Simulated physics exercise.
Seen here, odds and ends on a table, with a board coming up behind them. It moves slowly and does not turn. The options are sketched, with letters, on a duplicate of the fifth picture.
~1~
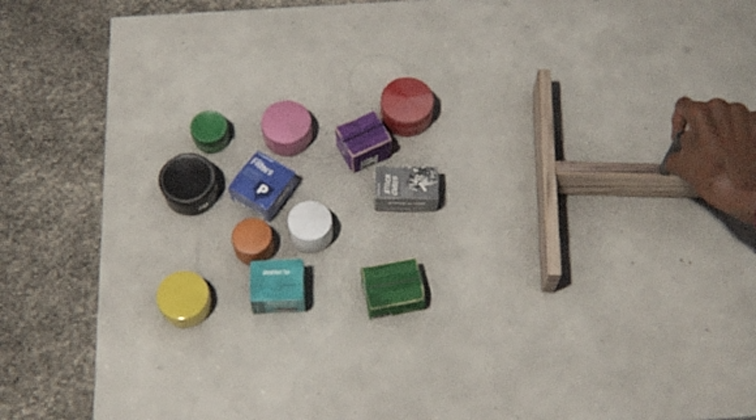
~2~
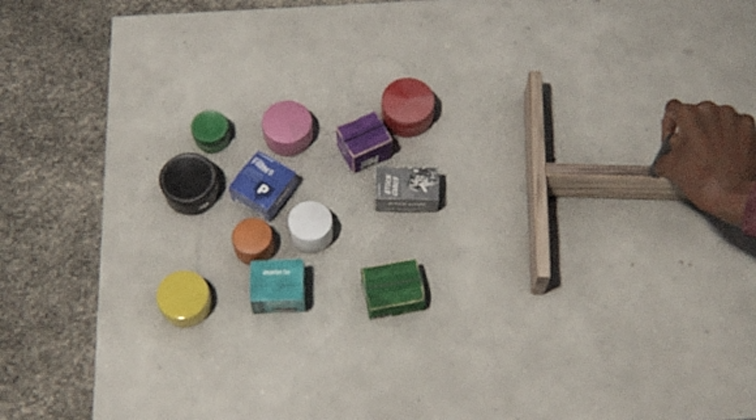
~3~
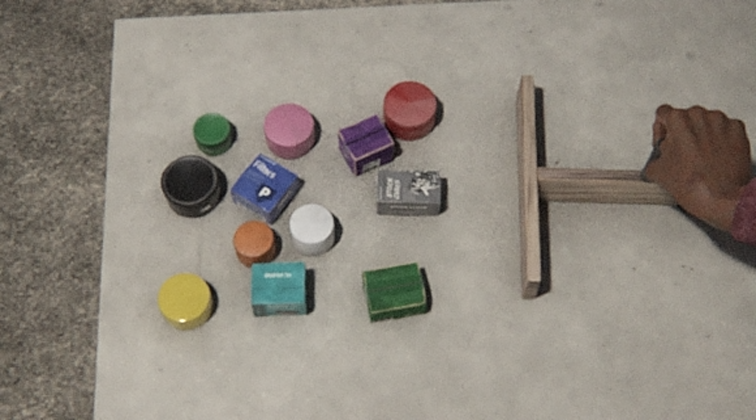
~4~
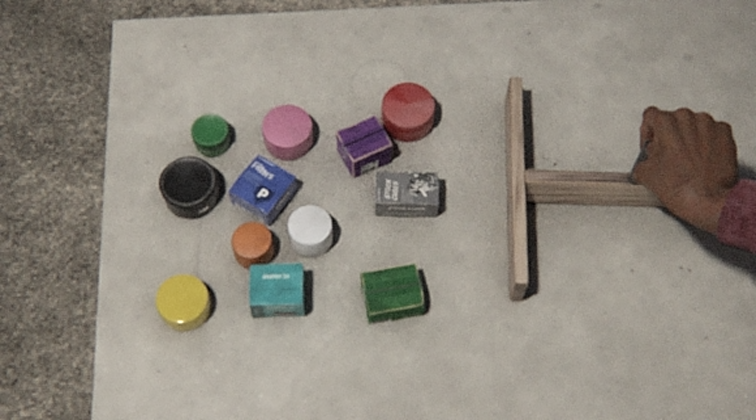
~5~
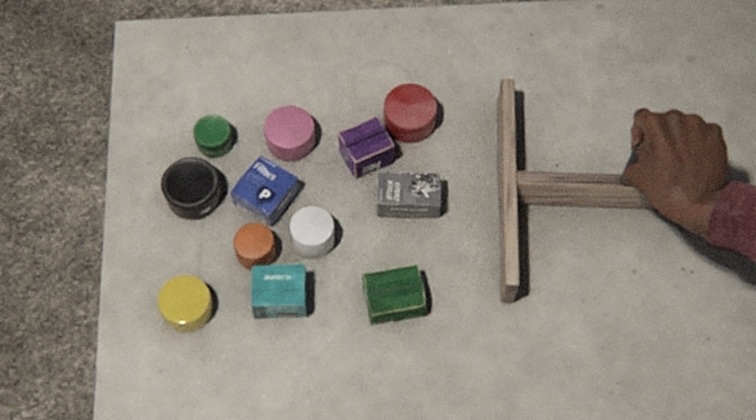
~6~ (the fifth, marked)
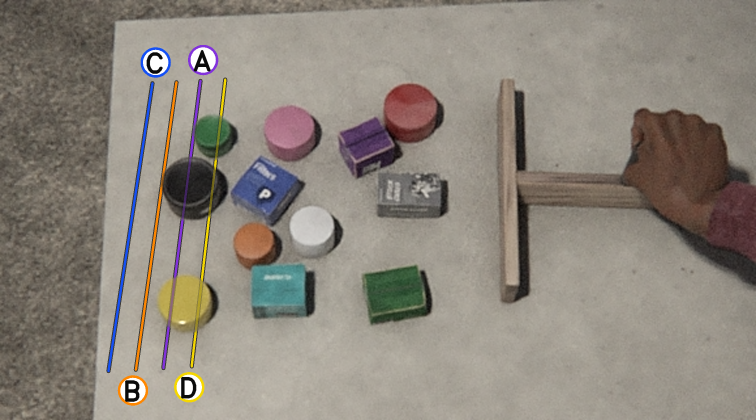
At first, a hand at the right grips the handle of a wooden board, with a loose group of colourful round tins and small boxes lying to its left on a pale tabletop. The hand then slides the board slowly a short way left, without turning it, narrowing the gap while the objects stay in place, untouched.
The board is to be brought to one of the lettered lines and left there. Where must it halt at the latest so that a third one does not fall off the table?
At D, and not beyond.
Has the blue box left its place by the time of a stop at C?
Yes.
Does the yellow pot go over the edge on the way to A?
Yes.
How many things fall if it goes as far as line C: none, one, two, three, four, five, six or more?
By then, six or more.
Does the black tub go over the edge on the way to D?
By then, yes.
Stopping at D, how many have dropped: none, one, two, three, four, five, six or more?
In all, two.
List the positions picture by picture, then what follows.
The first picture shows purple box (364, 142); blue box (263, 186); turquoise box (278, 286).
The second picture shows board (540, 169); yellow pot (185, 299).
The third picture shows board (531, 173); pink tin (290, 131).
The fourth picture shows board (518, 175); green box (393, 294).
The fifth picture shows board (510, 177); grey packet (408, 195); white tin (313, 232); black tub (192, 189).
On the marked copy, A at (183, 215); B at (158, 216); C at (132, 217); D at (210, 213).
Taking D. A third of the way, board (403, 182); red tin (372, 112); green box (363, 295).
Two thirds of the way, board (295, 188); yellow pot (144, 303); black tub (149, 189).
When it is over, board (210, 193); black tub over the edge; yellow pot over the edge; two fallen.
As for the rest, A drops five; B drops six; C drops ten.
